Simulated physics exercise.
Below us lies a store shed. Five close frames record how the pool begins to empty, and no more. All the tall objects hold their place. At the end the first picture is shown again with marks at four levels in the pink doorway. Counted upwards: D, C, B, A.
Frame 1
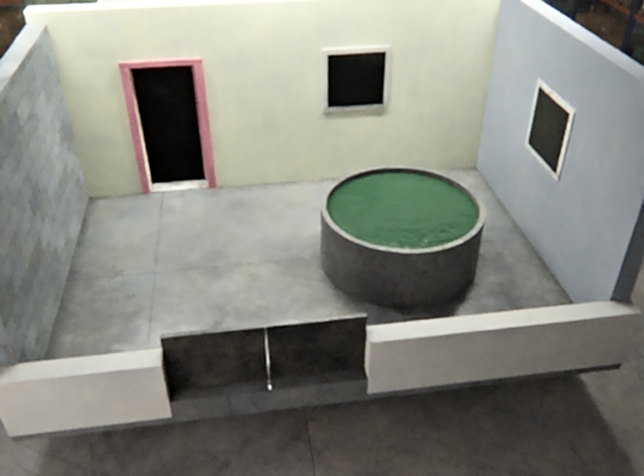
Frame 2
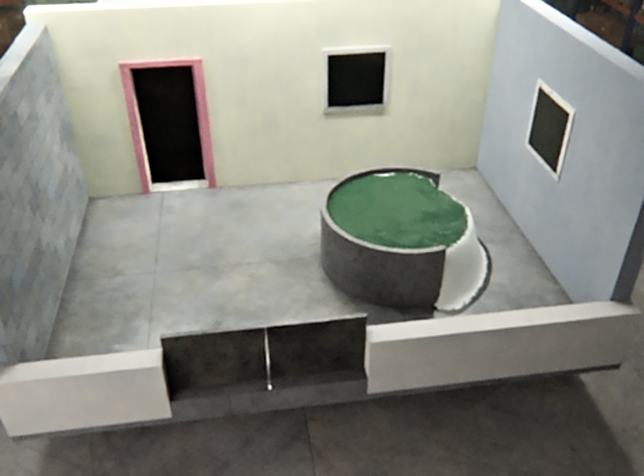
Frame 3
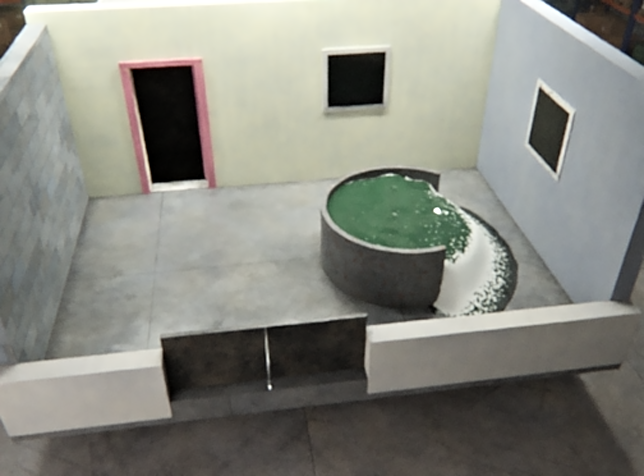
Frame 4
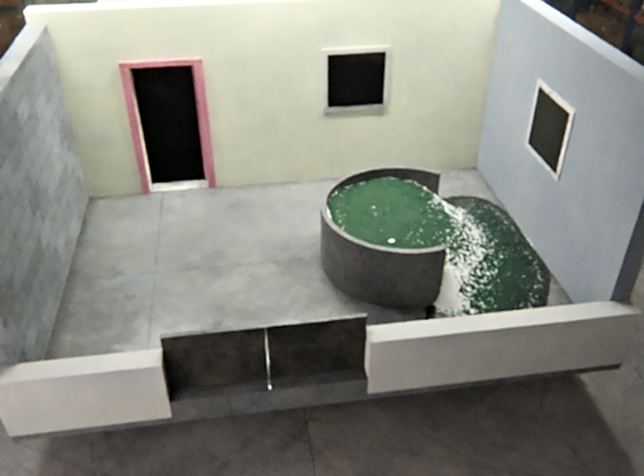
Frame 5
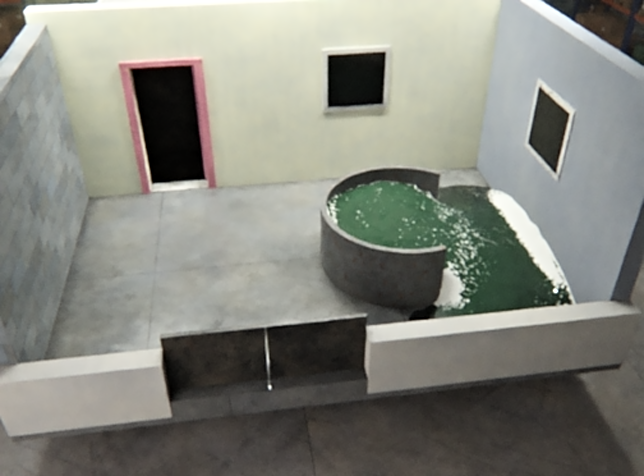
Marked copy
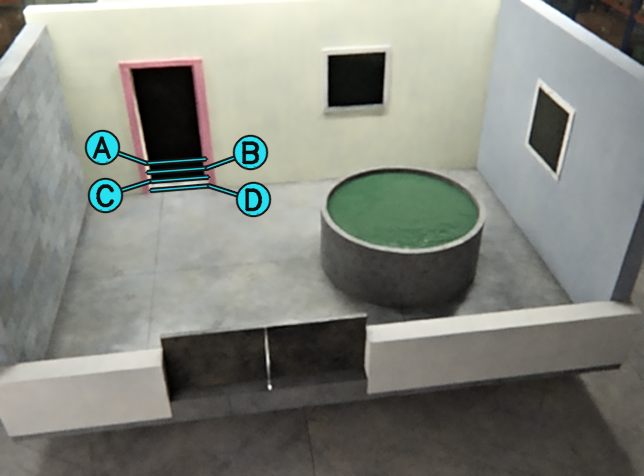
Green water pouring through the opened right side of a round grey pool, foaming across the floor to the blue wall.
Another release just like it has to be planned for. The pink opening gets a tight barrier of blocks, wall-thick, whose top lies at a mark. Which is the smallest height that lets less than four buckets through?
That is height C.
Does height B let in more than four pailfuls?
No, that is safe.
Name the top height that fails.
That would be D.
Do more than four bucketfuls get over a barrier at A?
No, that is safe.
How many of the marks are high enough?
Three of them.
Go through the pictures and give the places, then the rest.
In the first picture, water in the pool at rest, its middle at (402, 210); foot of the pink doorway at (180, 190); shut gate at (266, 334).
In the second picture, front seen at (460, 295), 2 % of the ground wet.
In the third picture, front seen at (458, 277), 7 % of the ground wet.
In the fourth picture, front seen at (489, 205), 14 % of the ground wet.
In the fifth picture, front seen at (473, 188), 19 % of the ground wet.
On the marked copy, A at (176, 161); B at (177, 170); C at (178, 179); D at (180, 188); from the bottom up D, C, B, A.
With A, nothing gets over.
With B, nothing gets over.
With C, nothing gets over.
With D, about 11 bucketfuls get in.
